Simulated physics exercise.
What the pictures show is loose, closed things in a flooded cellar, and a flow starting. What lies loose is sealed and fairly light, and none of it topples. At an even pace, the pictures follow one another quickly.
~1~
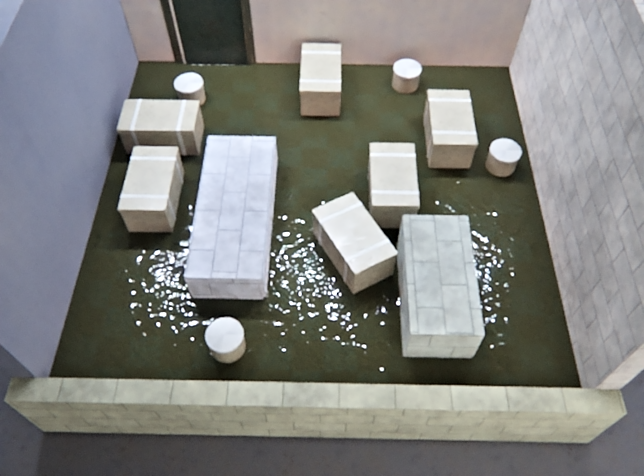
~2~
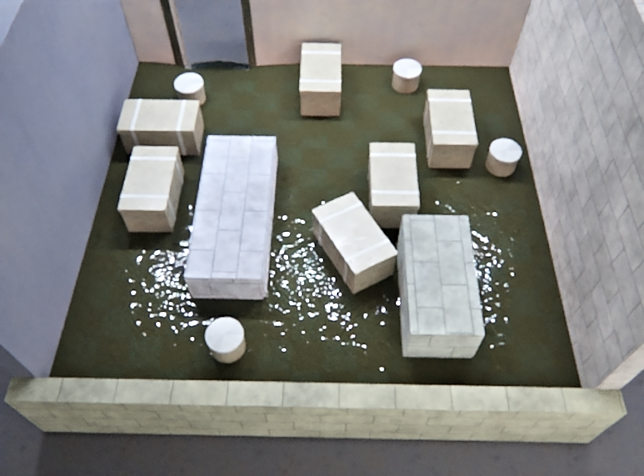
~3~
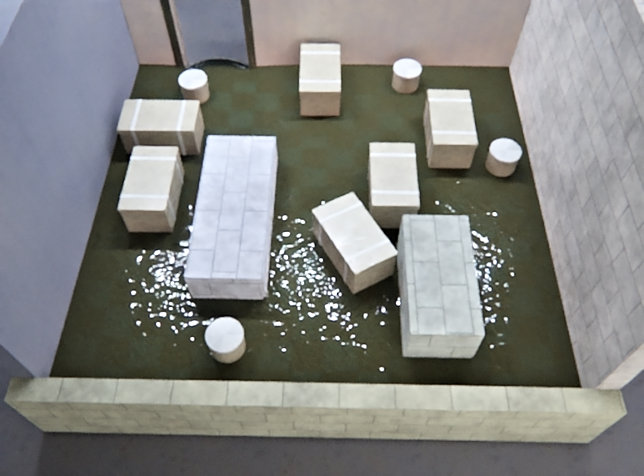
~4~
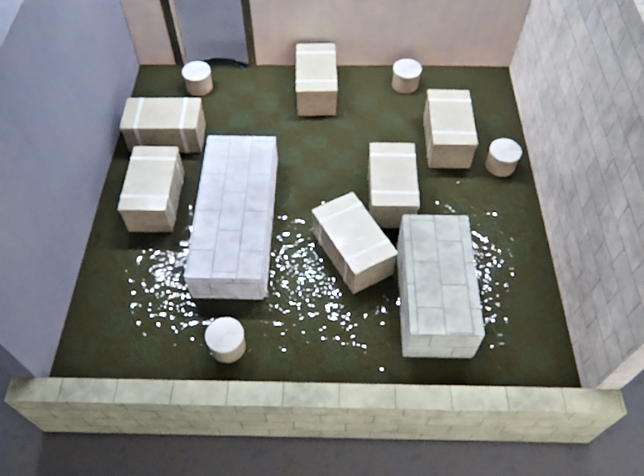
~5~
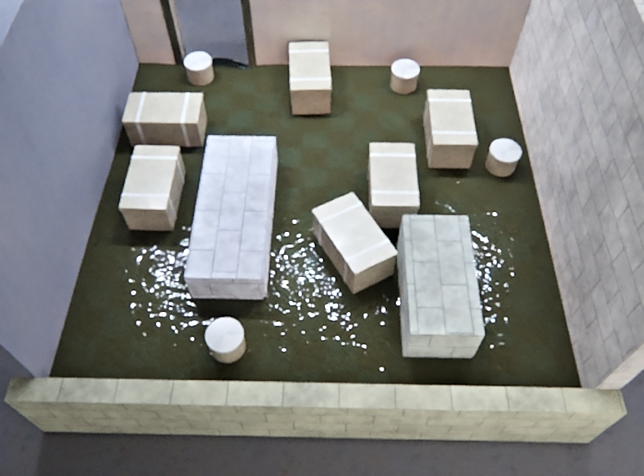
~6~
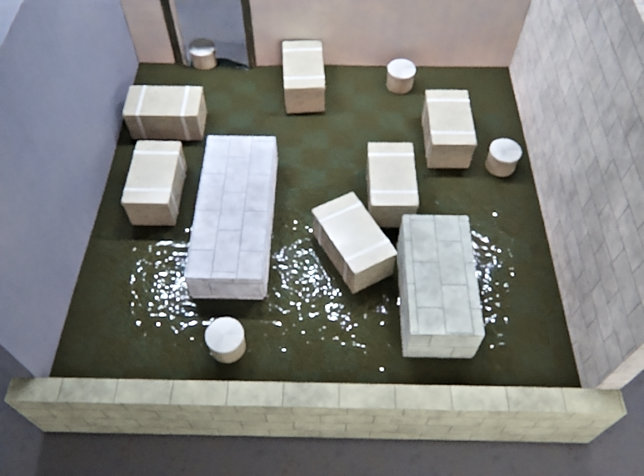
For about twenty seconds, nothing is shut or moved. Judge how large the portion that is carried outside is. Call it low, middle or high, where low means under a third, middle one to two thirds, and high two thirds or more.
Low.
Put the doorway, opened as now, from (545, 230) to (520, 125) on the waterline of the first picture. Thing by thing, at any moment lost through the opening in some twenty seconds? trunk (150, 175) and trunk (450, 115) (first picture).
Remains, then swept away.
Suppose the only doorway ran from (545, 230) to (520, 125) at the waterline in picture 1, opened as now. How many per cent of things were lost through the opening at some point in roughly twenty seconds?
Result: Close to 60 %.
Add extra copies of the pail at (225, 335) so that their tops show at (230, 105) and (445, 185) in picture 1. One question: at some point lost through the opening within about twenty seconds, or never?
Exits, remains.
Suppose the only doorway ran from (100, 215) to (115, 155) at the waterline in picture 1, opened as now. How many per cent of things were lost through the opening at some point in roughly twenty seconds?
Close to 0 %.
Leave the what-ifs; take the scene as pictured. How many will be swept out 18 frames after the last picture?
That makes 1.
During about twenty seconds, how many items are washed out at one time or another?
So the number is 1.
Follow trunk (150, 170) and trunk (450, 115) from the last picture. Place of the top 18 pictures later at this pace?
They should end up near (163, 106) and (411, 101) respectively.
A moment on, 1 of 10 are out; 9 afloat.
Next, 1 of 10 are out; 9 afloat.
Later, 1 of 10 are out; 9 afloat.
In the end, 1 of 10 are out; 9 afloat.
